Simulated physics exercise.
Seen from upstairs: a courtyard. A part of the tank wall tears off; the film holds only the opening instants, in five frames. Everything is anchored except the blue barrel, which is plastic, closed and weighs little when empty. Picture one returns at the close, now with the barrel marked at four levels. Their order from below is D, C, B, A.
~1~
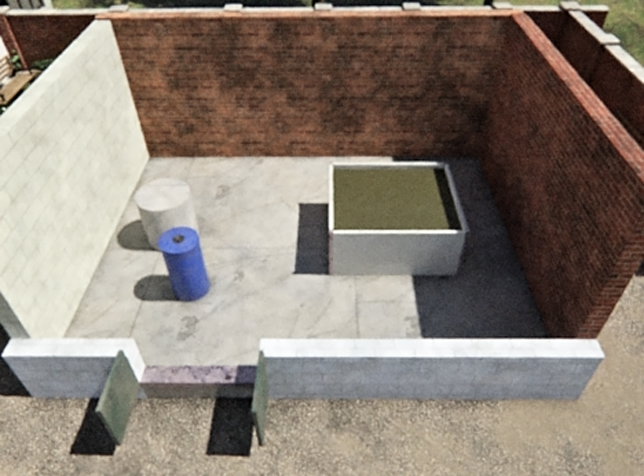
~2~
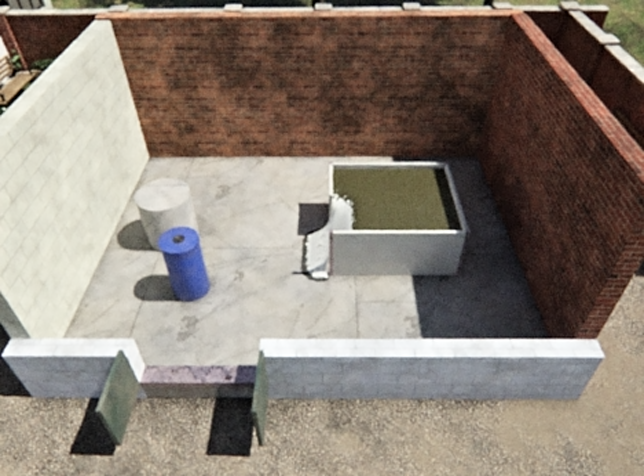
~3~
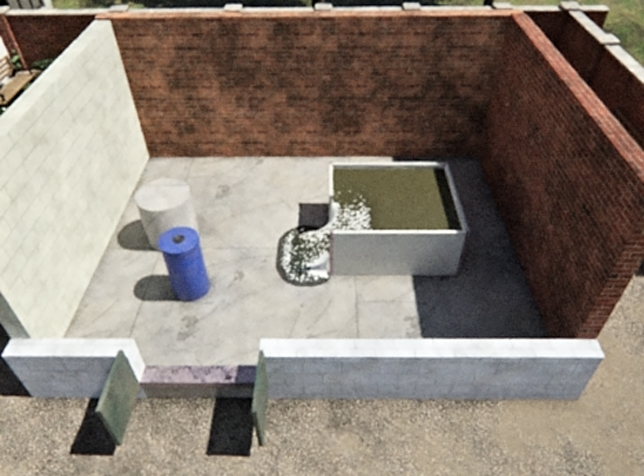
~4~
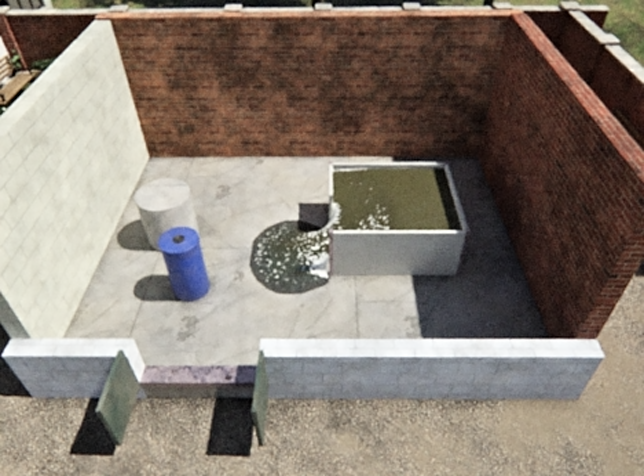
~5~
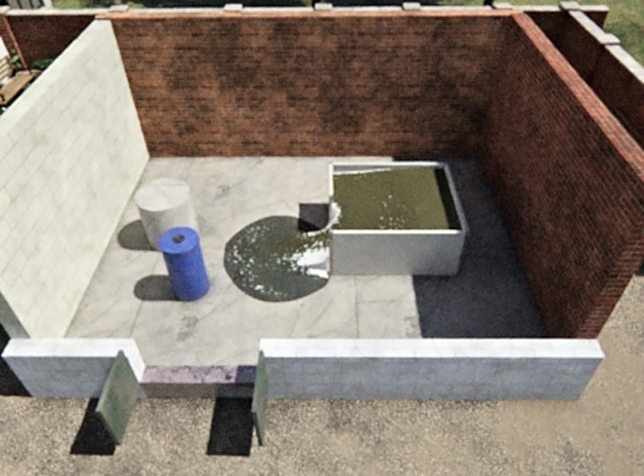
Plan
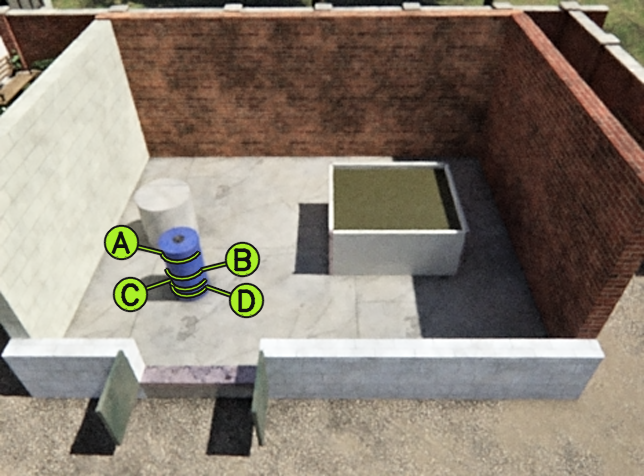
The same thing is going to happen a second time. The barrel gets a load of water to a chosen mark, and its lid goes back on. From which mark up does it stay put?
Take B.
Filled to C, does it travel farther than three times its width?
No, it does not.
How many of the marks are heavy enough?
Two of them.
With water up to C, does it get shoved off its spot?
Yes.
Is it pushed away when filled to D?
Yes, that goes wrong.
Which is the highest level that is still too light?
Here it is level C.
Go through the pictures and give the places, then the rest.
Lid of the blue barrel at (179, 239); tank full, its middle at (393, 199); open gate at (198, 341), in the first frame.
In the second frame, 1 % of the ground wet, in view closest to the barrel at (307, 262).
In the third frame, 3 % of the ground wet, in view closest to the barrel at (285, 271).
In the fourth frame, 6 % of the ground wet, in view closest to the barrel at (259, 268).
Lid of the blue barrel at (179, 239); 9 % of the ground wet, in view closest to the barrel at (236, 275), in the fifth frame.
On the marked copy, A at (177, 262); B at (181, 278); C at (185, 289); D at (186, 296); from the bottom up D, C, B, A.
If A is chosen, it does not move.
If B is chosen, it shifts by a finger or two and stays.
If C is chosen, it is pushed about its own width away.
If D is chosen, it is pushed about 3 times its own width away.
